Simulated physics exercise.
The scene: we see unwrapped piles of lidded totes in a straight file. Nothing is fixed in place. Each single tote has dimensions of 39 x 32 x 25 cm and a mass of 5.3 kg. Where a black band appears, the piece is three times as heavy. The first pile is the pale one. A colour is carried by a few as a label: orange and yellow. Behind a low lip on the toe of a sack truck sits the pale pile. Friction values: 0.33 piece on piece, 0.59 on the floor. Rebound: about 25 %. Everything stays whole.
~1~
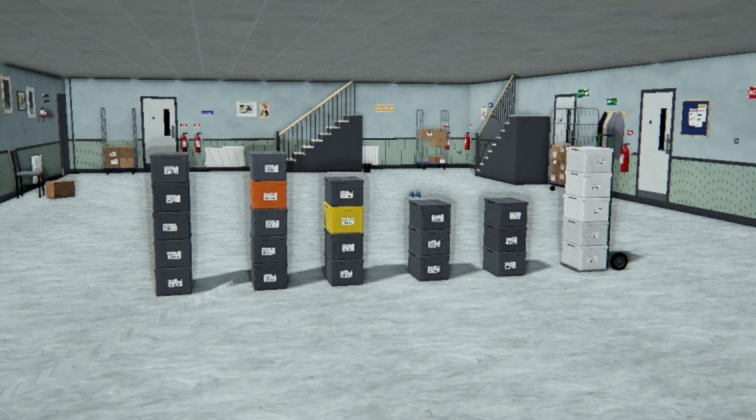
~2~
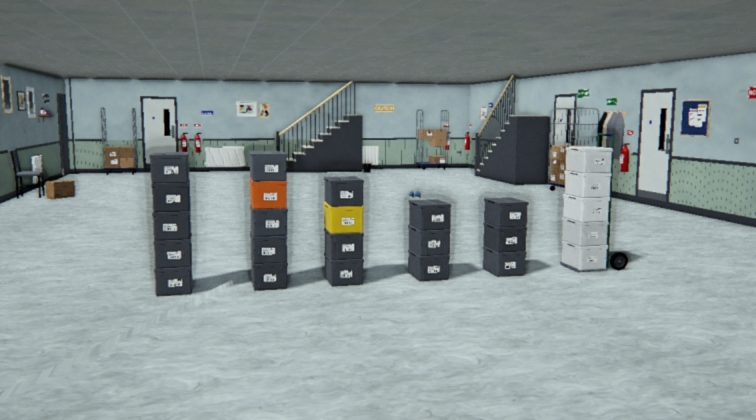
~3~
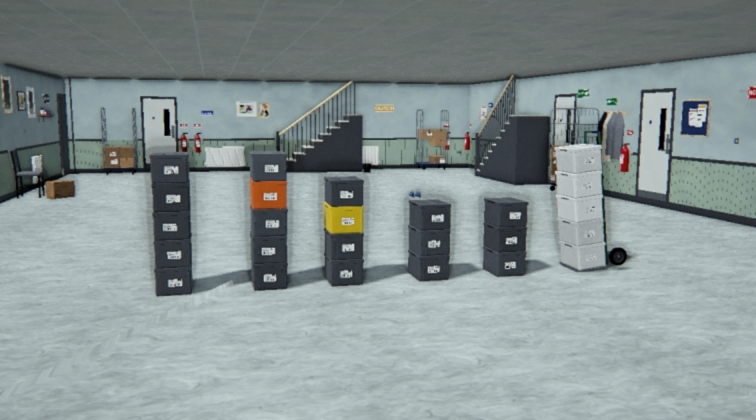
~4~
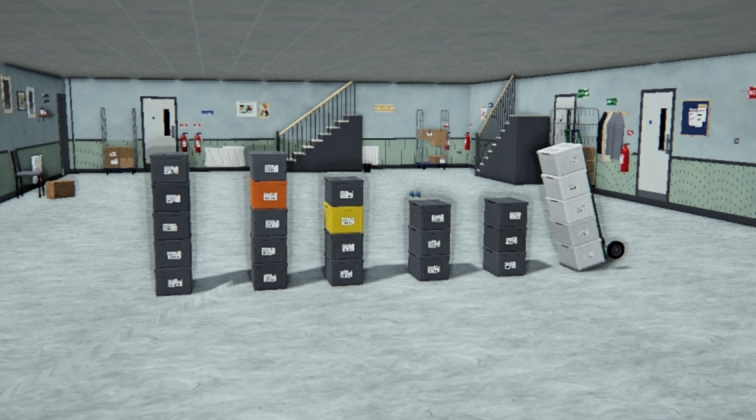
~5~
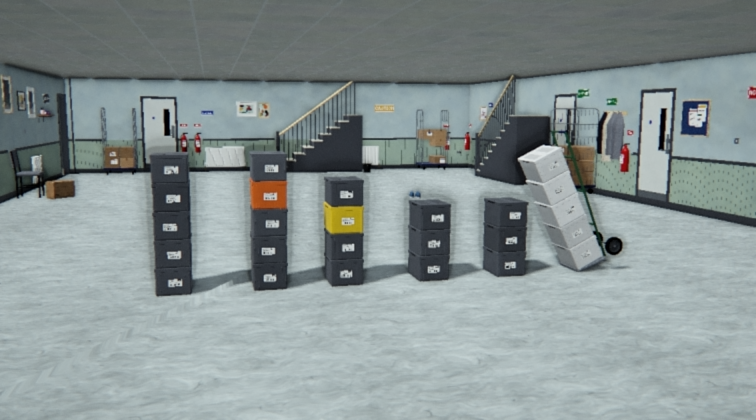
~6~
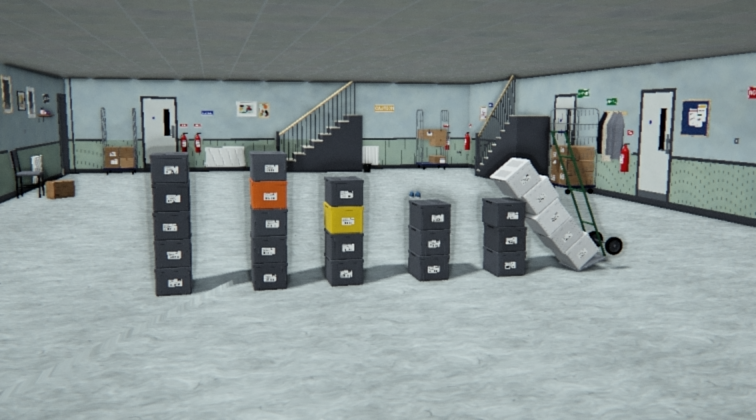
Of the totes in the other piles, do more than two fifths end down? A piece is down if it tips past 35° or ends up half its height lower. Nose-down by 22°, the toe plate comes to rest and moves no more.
No.
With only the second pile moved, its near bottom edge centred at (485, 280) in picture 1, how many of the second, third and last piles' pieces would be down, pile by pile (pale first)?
Pile tally - second: 0, third: 0, last: 0.
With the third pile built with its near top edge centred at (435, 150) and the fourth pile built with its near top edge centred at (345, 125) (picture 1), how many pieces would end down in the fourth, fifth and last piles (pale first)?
You'd get fourth 6, fifth 4 and last 3.
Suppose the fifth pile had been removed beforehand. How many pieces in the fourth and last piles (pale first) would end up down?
In that case fourth pile: 0; last pile: 0.
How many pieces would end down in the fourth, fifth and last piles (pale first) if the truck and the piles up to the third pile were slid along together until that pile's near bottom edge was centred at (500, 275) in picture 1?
That would give fourth 0, fifth 0 and last 0.
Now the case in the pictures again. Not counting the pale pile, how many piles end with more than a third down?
The total is 2.
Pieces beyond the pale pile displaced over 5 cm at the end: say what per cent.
35 per cent.
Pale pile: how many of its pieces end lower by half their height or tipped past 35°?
The answer is 5 of the pale ones.
Then, 0.29 s past the last view, 5 of the pale pile down; none of the 20 other totes down, 3 disturbed.
Then, 0.81 s past the last view, 5 of the pale pile down; 2 of the 20 other totes down.
In the end, 5 of the pale pile down; 4 of the 20 other totes down; yellow tote 12 cm from its place; orange tote unmoved. That is 20 per cent. From the last view, middles, yellow tote near (331, 218), orange tote near (268, 193).
